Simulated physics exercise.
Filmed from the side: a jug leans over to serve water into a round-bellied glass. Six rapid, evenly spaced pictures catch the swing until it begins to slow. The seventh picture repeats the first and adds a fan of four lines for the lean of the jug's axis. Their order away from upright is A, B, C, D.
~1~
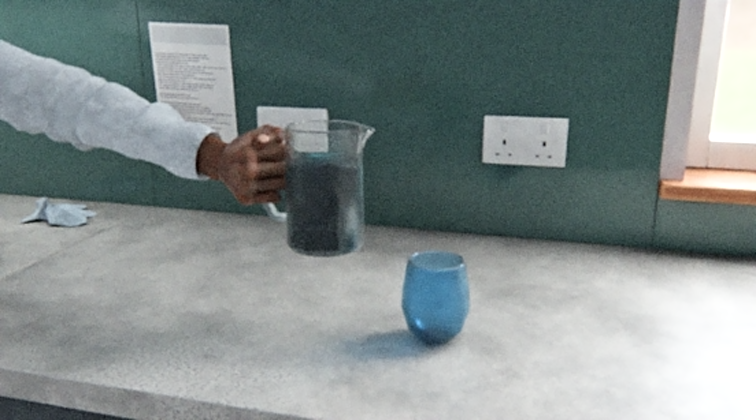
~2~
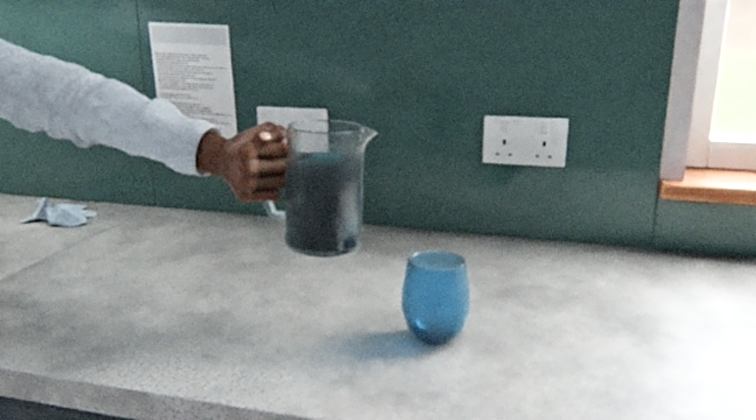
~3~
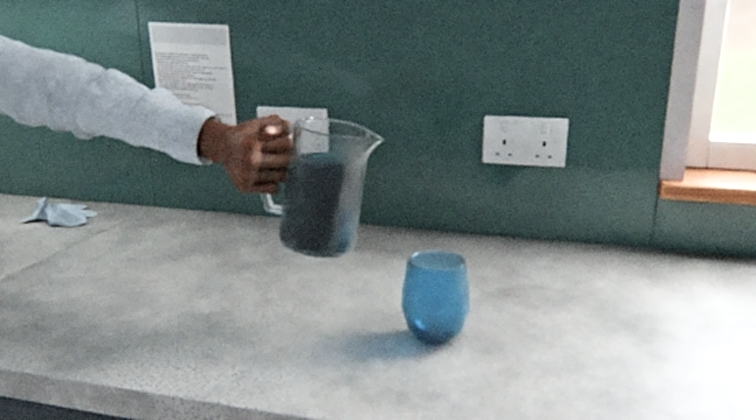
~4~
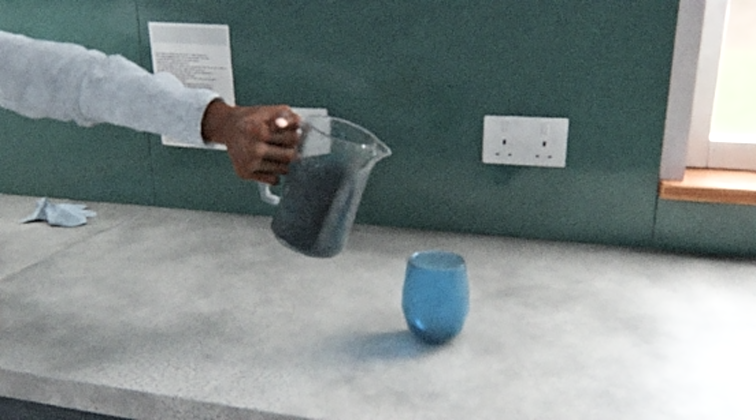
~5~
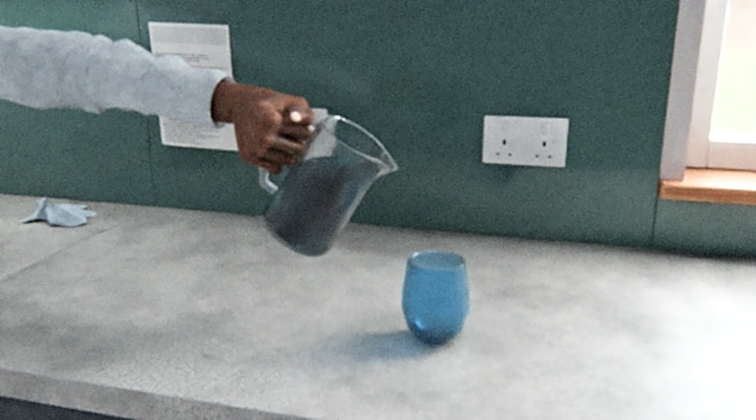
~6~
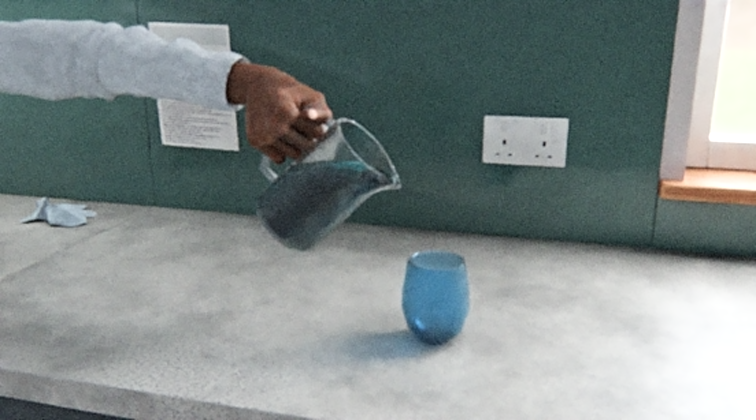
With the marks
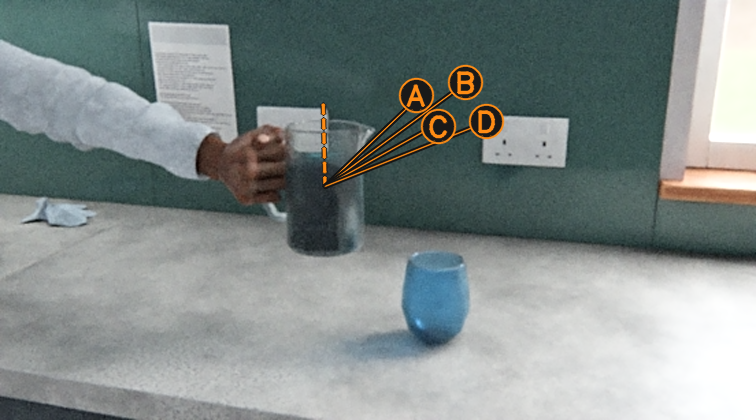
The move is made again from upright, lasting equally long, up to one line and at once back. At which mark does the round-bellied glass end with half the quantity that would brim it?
D is best.
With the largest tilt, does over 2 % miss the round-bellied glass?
No.
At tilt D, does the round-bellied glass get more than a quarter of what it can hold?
Yes, it does.
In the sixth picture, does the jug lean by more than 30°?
Yes, it does.
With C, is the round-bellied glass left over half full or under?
Under.
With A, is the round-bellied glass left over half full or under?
Under.
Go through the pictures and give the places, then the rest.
In the first picture, upright, lip at (372, 131); rim of the round-bellied glass round (437, 260); nothing has left yet.
In the second picture, tipped about 2°, lip at (375, 133); nothing has left yet.
In the third picture, tipped about 9°, lip at (381, 140); nothing has left yet.
In the fourth picture, tipped about 20°, lip at (389, 152); nothing has left yet.
In the fifth picture, tipped about 32°, lip at (396, 169); nothing has left yet.
In the sixth picture, tipped about 46°, lip at (399, 187); nothing has left yet.
In orange, A at (405, 109); B at (451, 93); C at (422, 132); D at (471, 128).
With A, the round-bellied glass ends with about 8 % of what it can hold.
With B, the round-bellied glass ends with about 19 % of what it can hold.
With C, the round-bellied glass ends with about 32 % of what it can hold.
With D, the round-bellied glass ends with about 50 % of what it can hold.
